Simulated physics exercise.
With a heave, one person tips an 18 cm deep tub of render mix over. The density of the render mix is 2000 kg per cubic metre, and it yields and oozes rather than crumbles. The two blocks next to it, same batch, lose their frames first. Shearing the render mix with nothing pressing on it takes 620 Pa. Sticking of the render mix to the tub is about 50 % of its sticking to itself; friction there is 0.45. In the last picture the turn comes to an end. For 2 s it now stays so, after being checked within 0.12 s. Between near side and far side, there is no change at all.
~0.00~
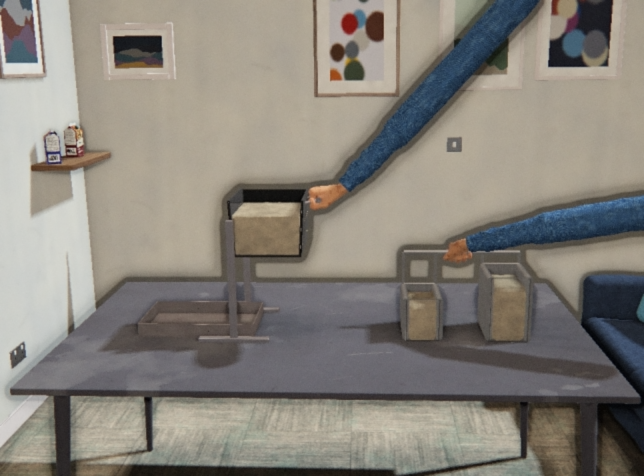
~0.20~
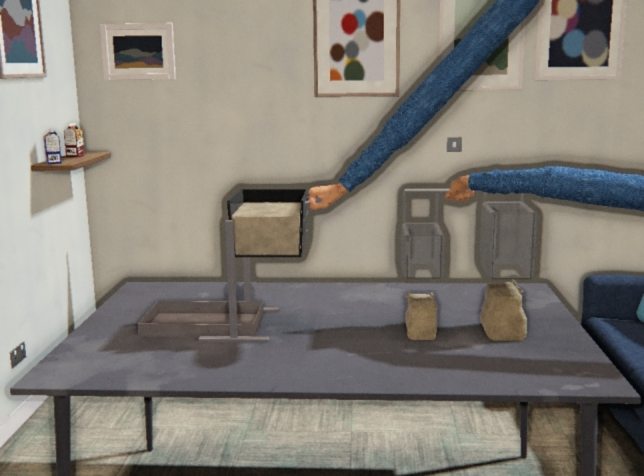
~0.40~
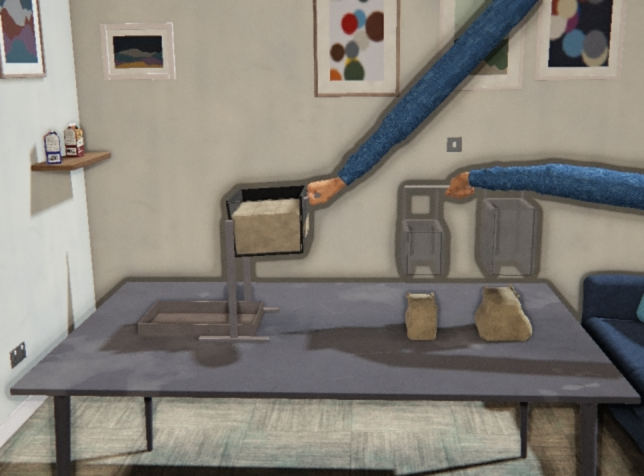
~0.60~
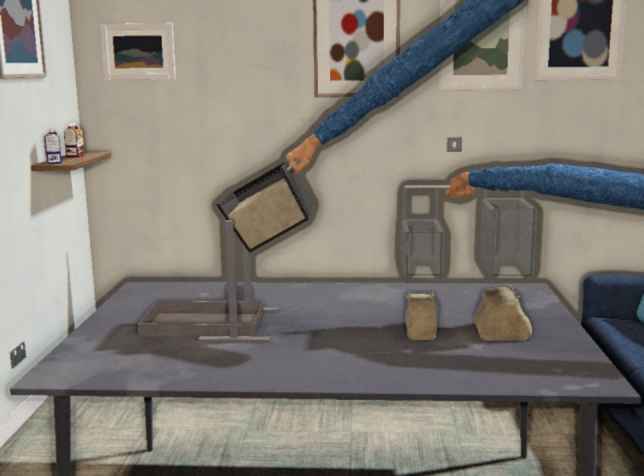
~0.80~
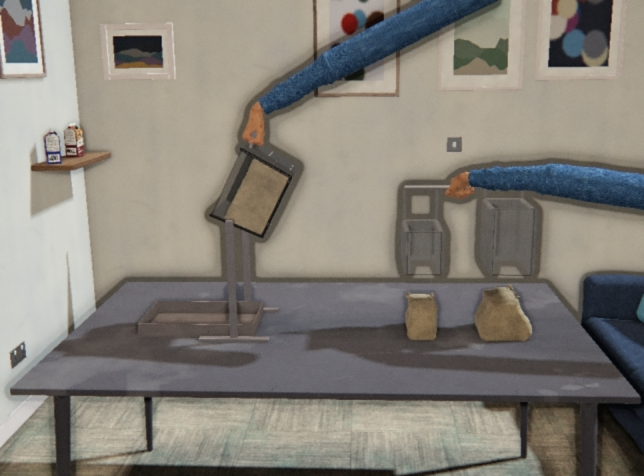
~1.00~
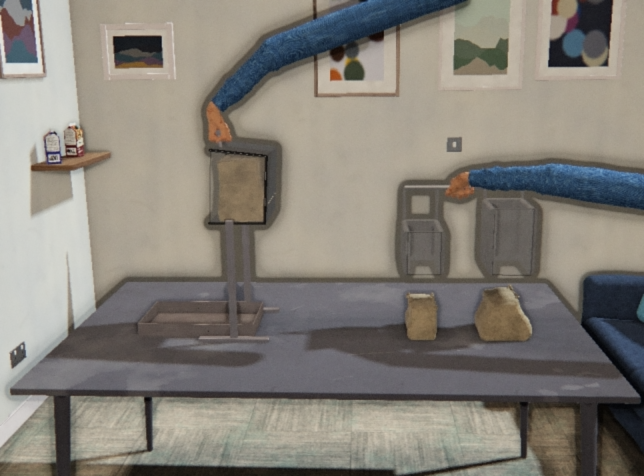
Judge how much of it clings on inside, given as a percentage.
Something like 47 % clings on inside.
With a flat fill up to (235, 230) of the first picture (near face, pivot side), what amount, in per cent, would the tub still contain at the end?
65 %.
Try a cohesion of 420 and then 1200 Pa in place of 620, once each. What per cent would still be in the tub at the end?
First try roughly 50 per cent, second try roughly 100 per cent.
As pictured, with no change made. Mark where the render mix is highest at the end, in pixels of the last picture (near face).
Around (241, 192).
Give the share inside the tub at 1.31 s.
Close to 65 in a hundred.
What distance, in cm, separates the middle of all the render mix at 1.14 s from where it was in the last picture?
Distance: About 5 cm.
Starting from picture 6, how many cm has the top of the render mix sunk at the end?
Roughly 10 cm.
After 1.14 s, the tub is at 87 degrees and holds 91 %.
After 1.31 s, the tub is at 87 degrees and holds 63 %.
After 1.48 s, the tub is at 87 degrees and holds 48 %.
After 1.65 s, the tub is at 87 degrees and holds 47 %.
After 3.00 s, the tub is at 87 degrees and holds 47 %.
